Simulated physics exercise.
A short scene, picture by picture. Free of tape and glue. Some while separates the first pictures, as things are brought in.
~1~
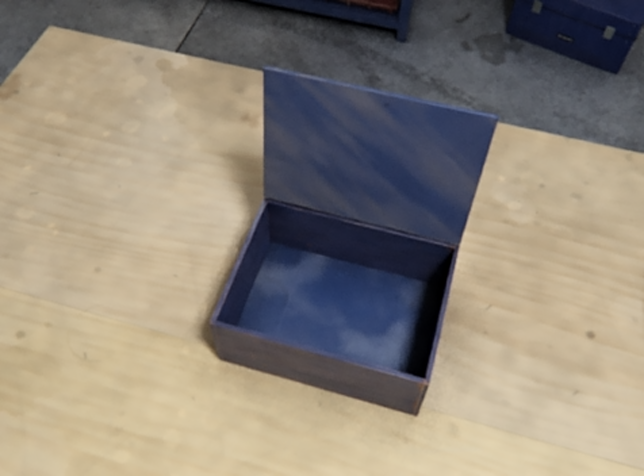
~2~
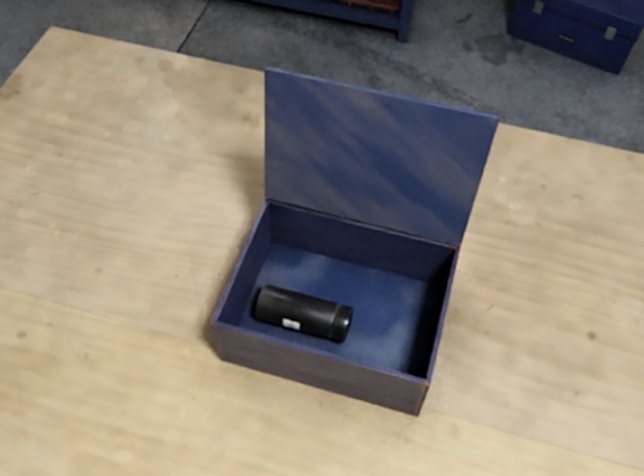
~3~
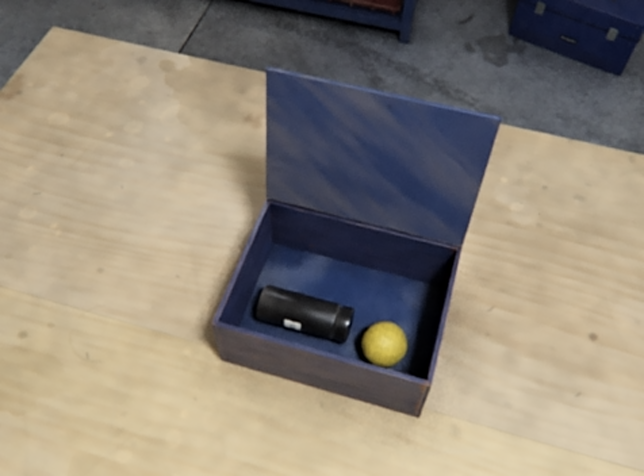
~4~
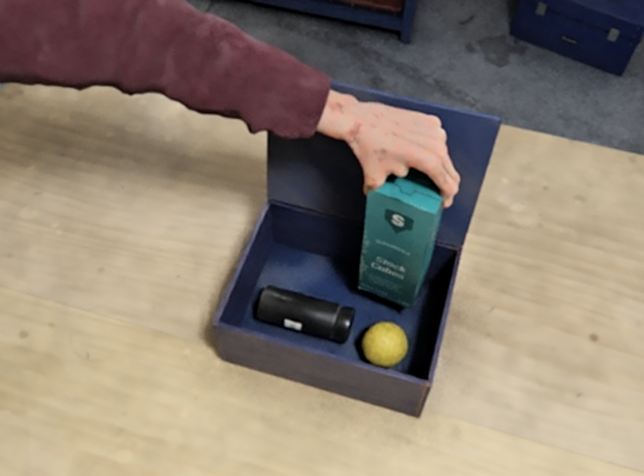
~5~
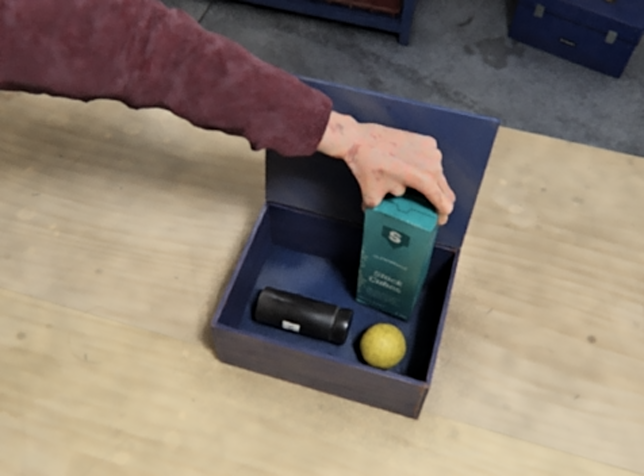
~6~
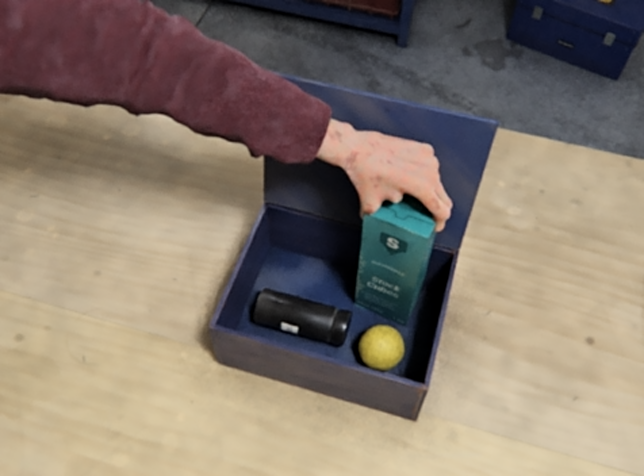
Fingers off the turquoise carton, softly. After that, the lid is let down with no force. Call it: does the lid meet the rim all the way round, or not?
It does not meet the rim all the way round.
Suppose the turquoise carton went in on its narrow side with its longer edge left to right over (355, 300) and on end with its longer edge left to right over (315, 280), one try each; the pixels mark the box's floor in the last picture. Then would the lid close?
With the first placement the lid lies closed; with the second it is kept from closing.
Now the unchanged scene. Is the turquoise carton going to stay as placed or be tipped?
In the end, the turquoise carton winds up askew.
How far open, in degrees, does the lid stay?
Roughly 18 degrees above the rim.
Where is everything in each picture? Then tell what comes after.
In the first picture, the last thing is not in view yet.
In the second picture, the last thing is not in view yet; black shaker (305, 313).
In the third picture, the last thing is not in view yet; black shaker (306, 313).
In the fourth picture, coming down; turquoise carton (400, 239); black shaker (307, 314).
In the fifth picture, coming down; turquoise carton (397, 254); black shaker (305, 315).
In the sixth picture, in place under the hand; turquoise carton (395, 260); black shaker (303, 317).
Then, 1.20 s after the last picture, lid 84° above the rim.
Then, 1.80 s after the last picture, lid 50° above the rim; turquoise carton tipped 24° from how it was near (381, 287).
Then, 2.00 s after the last picture, lid 30° above the rim; turquoise carton tipped 61° from how it was near (369, 312).
Then, 3.10 s after the last picture, lid 17° above the rim; turquoise carton tipped 61° from how it was near (376, 312).
At rest, lid 17° above the rim; tipped over in the box, turquoise carton; the other 2 in place. Seen from the same camera at the end, turquoise carton near (377, 313).
